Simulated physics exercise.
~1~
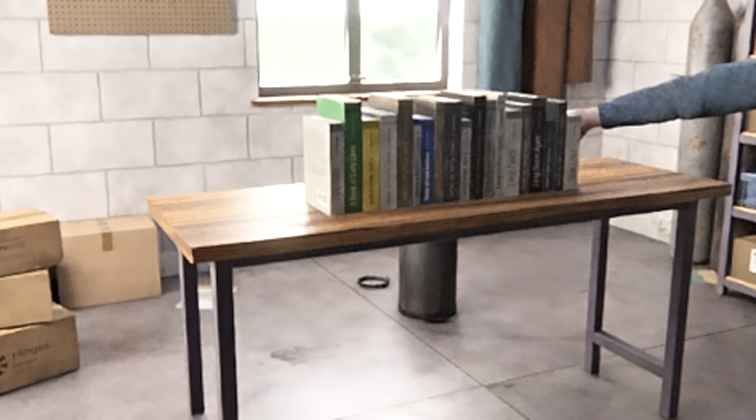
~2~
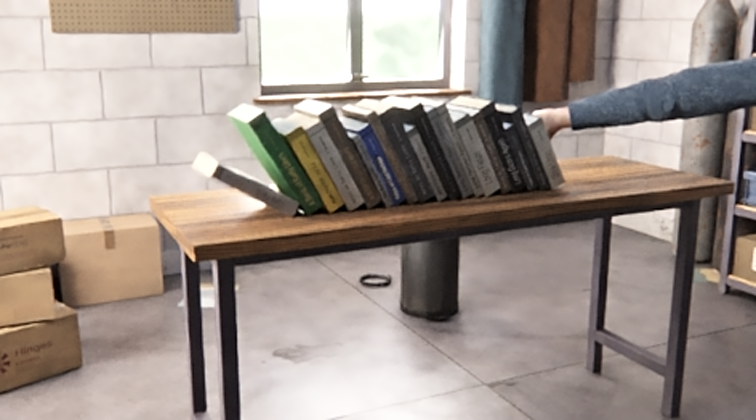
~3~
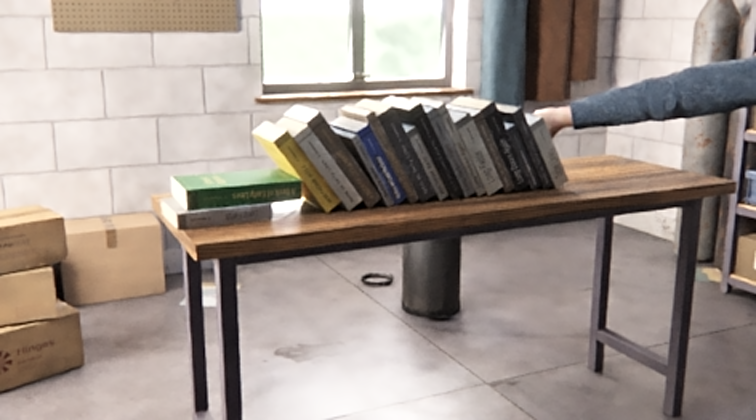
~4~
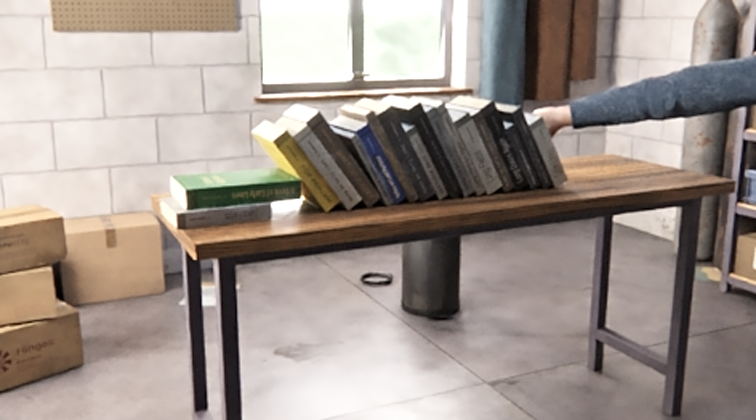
In a workshop with pale block walls and cardboard boxes stacked at the left, a row of books stands upright on a wooden table with dark legs. A hand on a blue-sleeved arm, reaching in from the right, pushes against the right end of the row. The books tip to the left together, and the pale one at the far left drops nearly flat. The green book then falls over onto it, while the hand stays in place. At the end those two lie stacked near the table's left edge, and the rest, led by the yellow book, lean left, all still on top.
